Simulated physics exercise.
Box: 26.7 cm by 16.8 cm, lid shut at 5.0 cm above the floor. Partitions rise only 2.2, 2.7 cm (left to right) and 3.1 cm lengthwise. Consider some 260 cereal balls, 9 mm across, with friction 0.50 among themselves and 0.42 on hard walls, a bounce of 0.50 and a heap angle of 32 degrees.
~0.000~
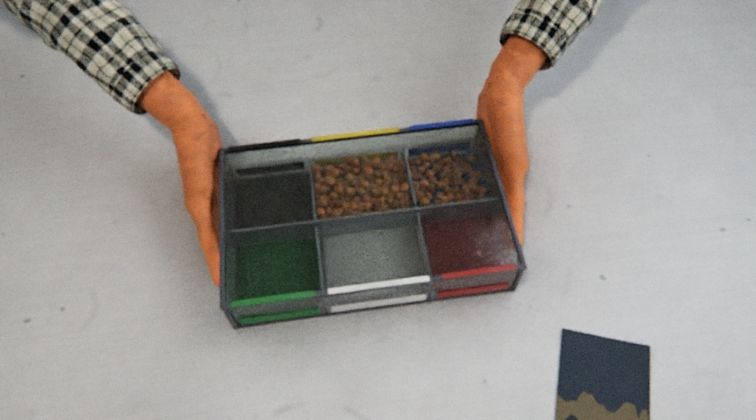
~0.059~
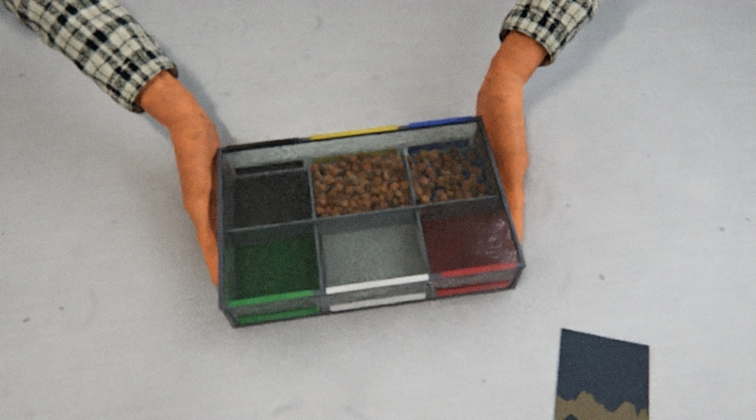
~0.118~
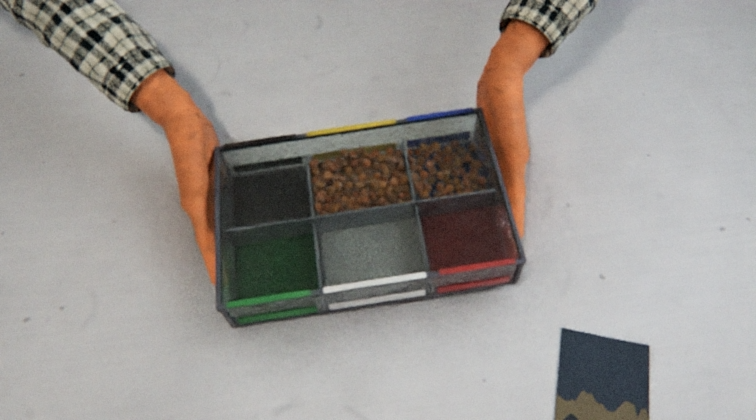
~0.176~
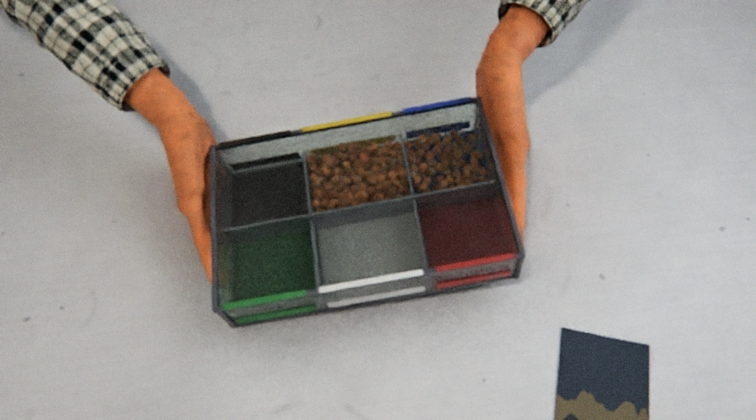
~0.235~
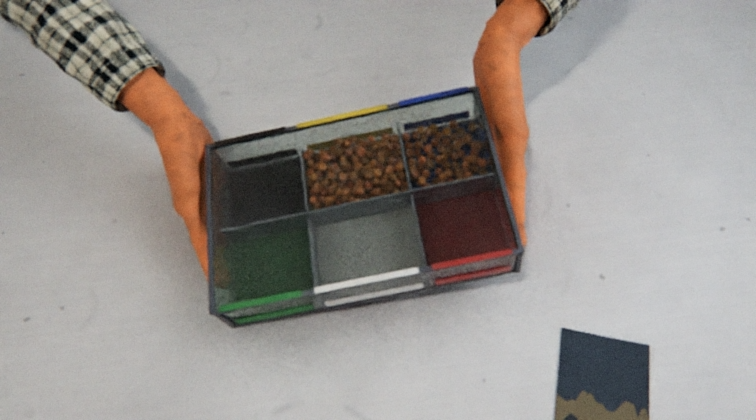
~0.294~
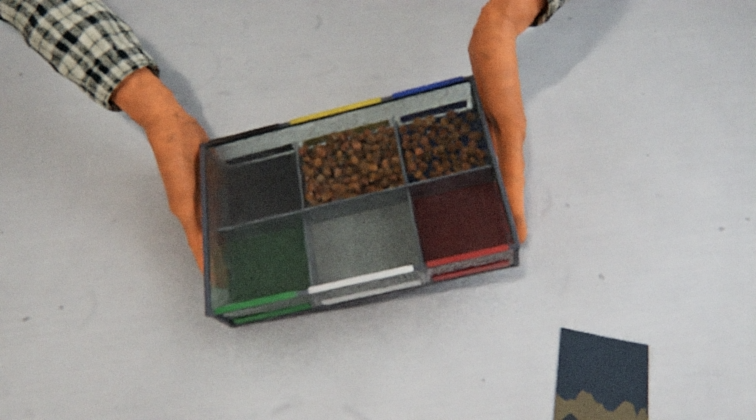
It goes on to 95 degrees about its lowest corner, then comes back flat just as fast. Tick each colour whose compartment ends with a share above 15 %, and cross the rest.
Red compartment: Cross. Blue compartment: Cross. Green compartment: Tick. Yellow compartment: Cross. White compartment: Cross. Black compartment: Tick.
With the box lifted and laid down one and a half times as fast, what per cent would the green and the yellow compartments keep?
In that case the green compartment would hold 55 per cent and the yellow one 5 per cent.
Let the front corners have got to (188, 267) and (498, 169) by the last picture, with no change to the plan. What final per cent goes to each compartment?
It comes out as red at 0 percent, blue at 10 percent, green at 0 percent, yellow at 40 percent, white at 0 percent and black at 45 percent.
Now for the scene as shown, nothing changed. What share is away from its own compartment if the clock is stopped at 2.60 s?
90 %.
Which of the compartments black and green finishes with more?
Go with green, that one ends with more.
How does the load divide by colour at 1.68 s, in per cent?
Red 0, blue 25, green 25, yellow 40, white 0, black 10.
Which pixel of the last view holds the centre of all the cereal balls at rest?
Centre at rest: Approx. (257, 260) px.
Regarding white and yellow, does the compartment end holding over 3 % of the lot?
With white that fails, while with yellow that holds.
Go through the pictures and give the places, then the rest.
The first frame shows box tilt 0 degrees, front corners at (225, 305) and (522, 265); blue 25 %, yellow 75 %.
The second frame shows box tilt 1 degrees, front corners at (224, 305) and (521, 264).
The third frame shows box tilt 4 degrees, front corners at (221, 306) and (521, 259), lowest corner left front.
The fourth frame shows box tilt 7 degrees, front corners at (218, 307) and (520, 254), lowest corner left front.
The fifth frame shows box tilt 11 degrees, front corners at (214, 310) and (518, 249), lowest corner left front.
The sixth frame shows box tilt 14 degrees, front corners at (210, 311) and (515, 245), lowest corner left front; blue 25 %, yellow 75 %. Its pace works out near 60 degrees a second.
After 1.68 s, tilt 95 degrees; blue 25 %, green 25 %, yellow 40 %, black 10 %.
Then, at 2.60 s, tilt 43 degrees; blue 5 %, green 65 %, yellow 5 %, black 25 %.
After 3.52 s, tilt 0 degrees; blue 5 %, green 65 %, yellow 5 %, black 25 %.
At rest (3.9 s), red 0 %, blue 5 %, green 65 %, yellow 5 %, white 0 %, black 25 %.
